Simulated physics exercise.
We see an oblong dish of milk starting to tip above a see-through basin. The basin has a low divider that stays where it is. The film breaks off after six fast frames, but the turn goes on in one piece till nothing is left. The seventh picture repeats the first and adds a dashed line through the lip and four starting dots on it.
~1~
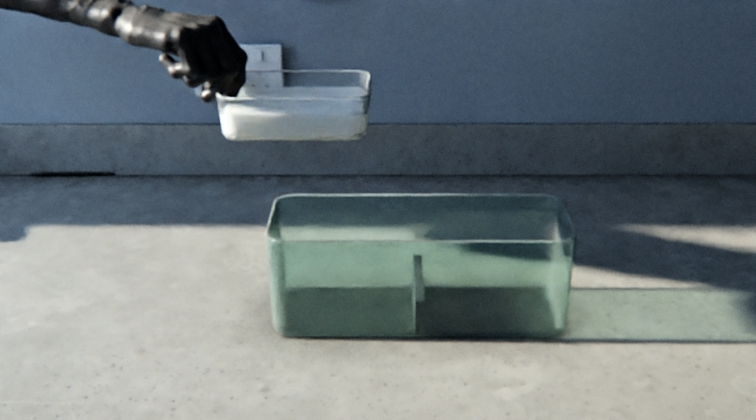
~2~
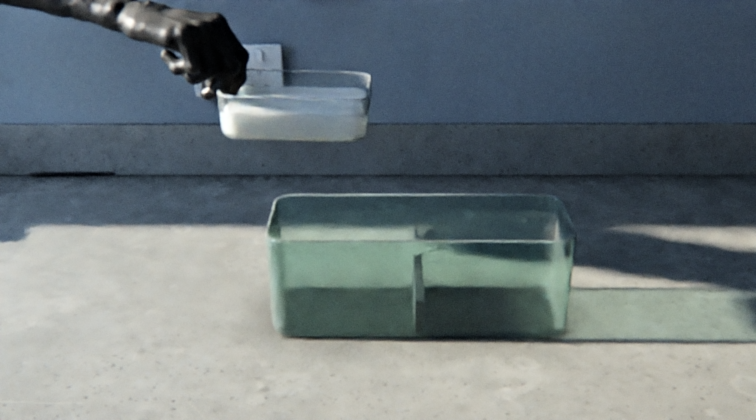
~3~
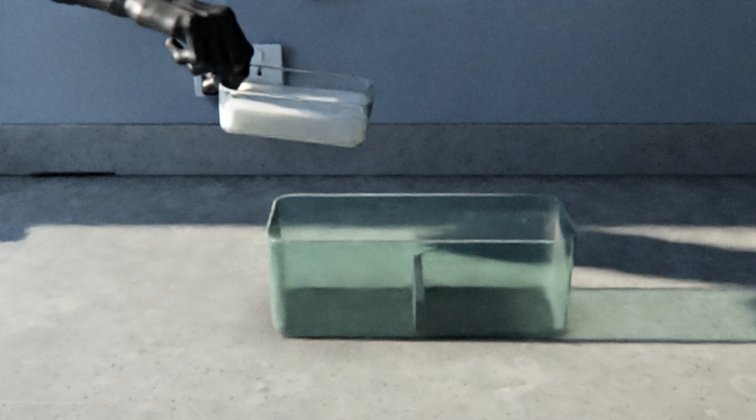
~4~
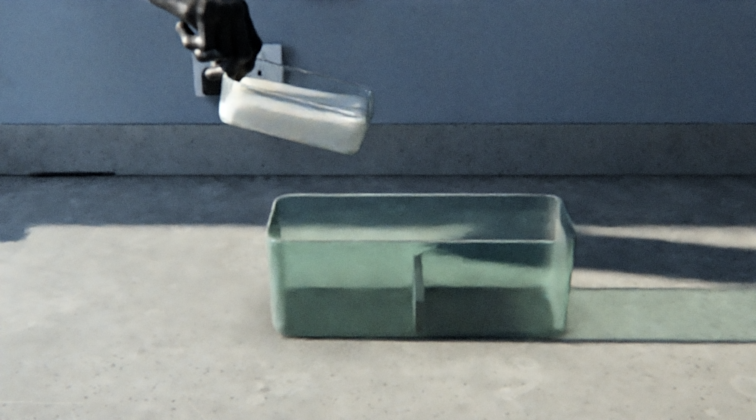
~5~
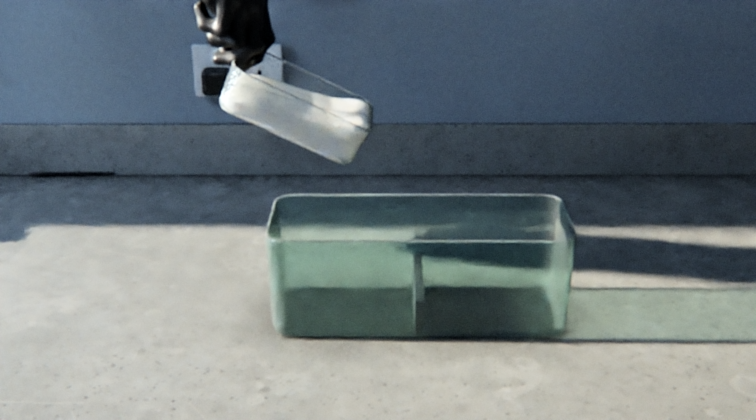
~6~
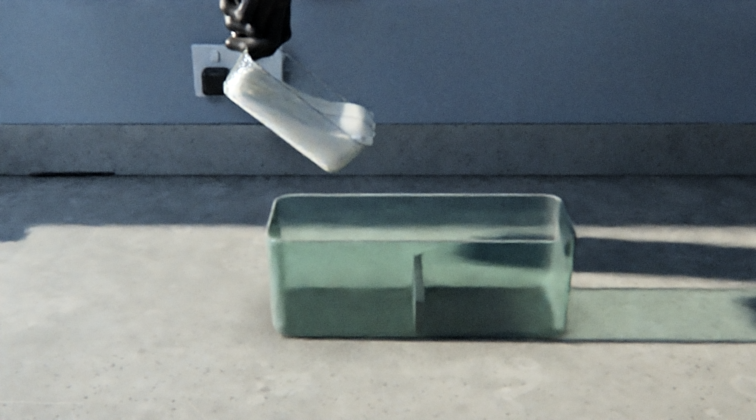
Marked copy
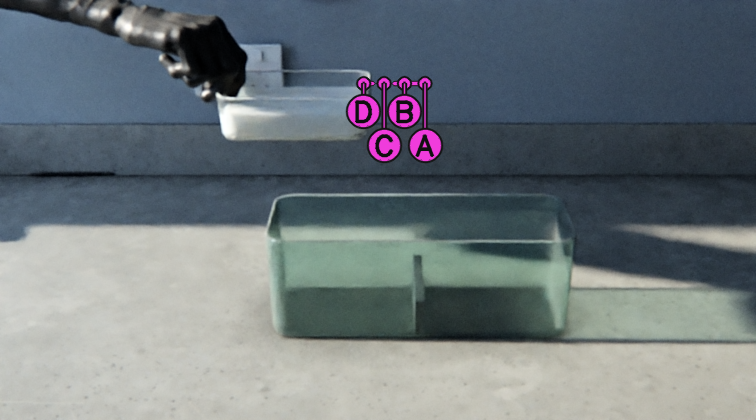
A black robotic hand held a small clear dish of milk above a see-through, greenish basin with a low divider, then tilted it steadily down to the right until milk reached over the lip.
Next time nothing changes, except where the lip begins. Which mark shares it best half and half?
The answer is place C.
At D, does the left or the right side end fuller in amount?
The left one.
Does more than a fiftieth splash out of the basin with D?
Yes, it does.
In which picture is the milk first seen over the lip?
Picture 6.
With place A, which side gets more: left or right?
The right side.
In magenta, A at (425, 83); B at (404, 83); C at (384, 83); D at (363, 83).
With A, about 19 % ends left of the wall and 75 % right of it; 6 % is lost outside.
With B, about 22 % ends left of the wall and 72 % right of it; 6 % is lost outside.
With C, about 41 % ends left of the wall and 53 % right of it; 6 % is lost outside.
With D, about 76 % ends left of the wall and 12 % right of it; 13 % is lost outside.
